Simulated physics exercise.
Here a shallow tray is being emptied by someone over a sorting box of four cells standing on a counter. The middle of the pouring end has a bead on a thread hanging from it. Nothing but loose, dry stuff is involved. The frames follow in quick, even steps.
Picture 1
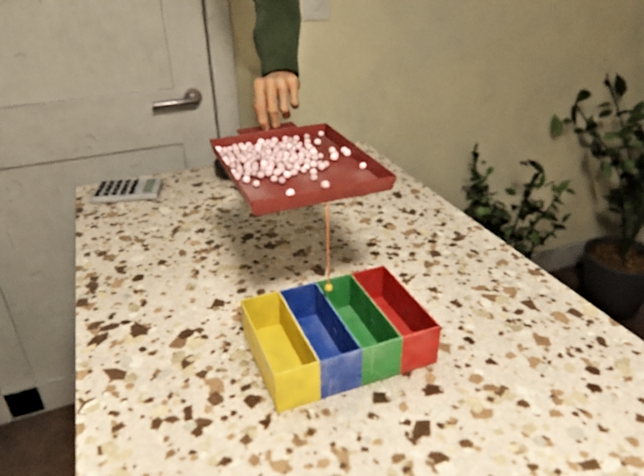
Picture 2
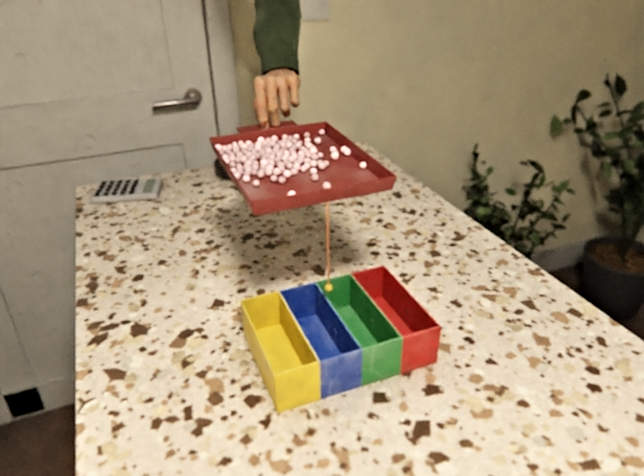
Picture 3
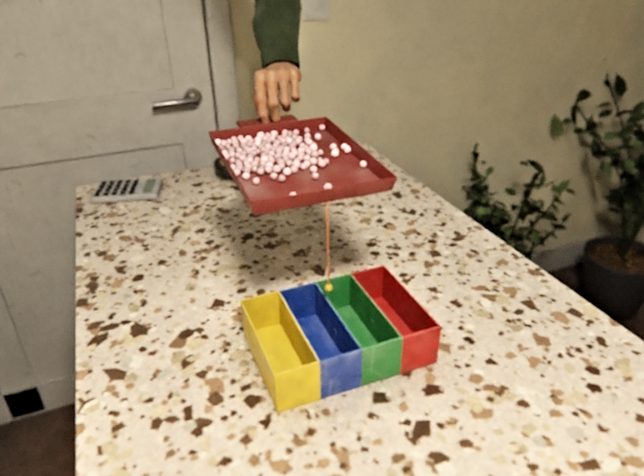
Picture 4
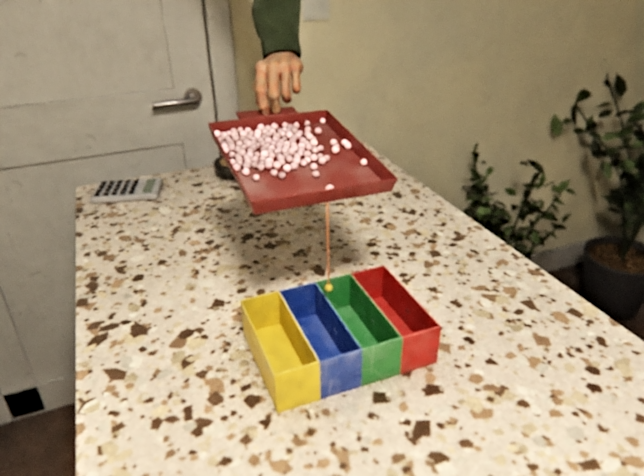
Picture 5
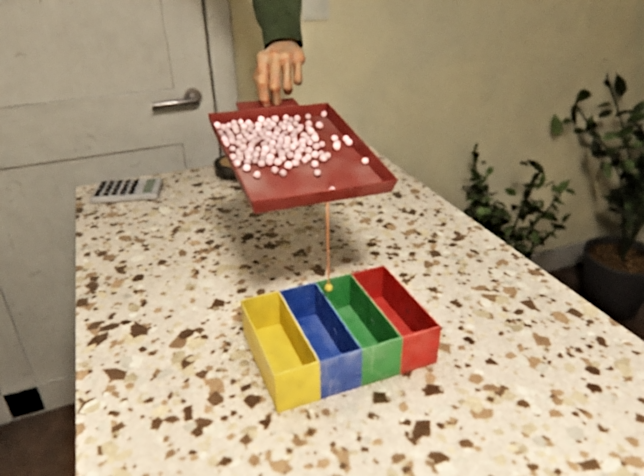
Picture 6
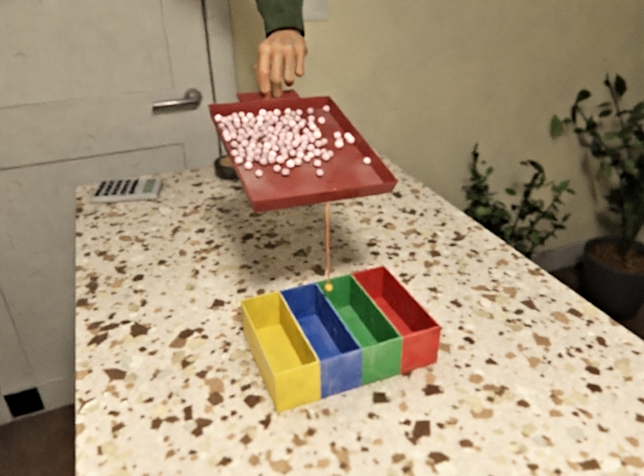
A hand raised the back of a shallow red tray of small pale pink pieces above a box with yellow, blue, green and red cells, and the tray slowly tilted while the pieces shifted slightly.
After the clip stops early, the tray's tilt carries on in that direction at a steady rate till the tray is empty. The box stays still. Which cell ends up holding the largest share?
Red.
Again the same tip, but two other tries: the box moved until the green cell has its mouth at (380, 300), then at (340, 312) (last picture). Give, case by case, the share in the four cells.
Try 1: Some 90 %; try 2: Some 60 %.
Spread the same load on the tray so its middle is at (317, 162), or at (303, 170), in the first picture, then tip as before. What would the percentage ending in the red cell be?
Some 60 and then some 50 per cent.
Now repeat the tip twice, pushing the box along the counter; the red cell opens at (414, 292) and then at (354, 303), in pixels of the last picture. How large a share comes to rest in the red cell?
First some 20, then 30 per cent.
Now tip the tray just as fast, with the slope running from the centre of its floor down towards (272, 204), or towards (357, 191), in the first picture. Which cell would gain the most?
Try 1 - the cell in yellow / try 2 - the red cell.
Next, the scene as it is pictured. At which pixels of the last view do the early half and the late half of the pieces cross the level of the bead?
I'd say close to (380, 300) at first and close to (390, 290) later on.
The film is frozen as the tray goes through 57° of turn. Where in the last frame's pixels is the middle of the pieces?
Its middle sits at about pixel (342, 184).
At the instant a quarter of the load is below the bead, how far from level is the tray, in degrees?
Roughly 90 degrees of tilt.
Just after the last frame, tray tipped steeply; the larger part on the tray; just a few in the red cell; just a few in the green cell; just a few in the yellow cell; about a tenth falling or outside the box.
A moment on, tray tipped right over; roughly a quarter on the tray; about a tenth in the red cell; about a tenth in the green cell; about a tenth in the blue cell; just a few in the yellow cell; roughly a third falling or outside the box.
Further on, tray tipped past a quarter turn; roughly half in the red cell; roughly a quarter in the green cell; about a tenth in the blue cell; about a tenth in the yellow cell; roughly a quarter falling or outside the box.
When it is over, tray tipped past a quarter turn; roughly half in the red cell; roughly a quarter in the green cell; about a tenth in the blue cell; about a tenth in the yellow cell; roughly a quarter outside the box.
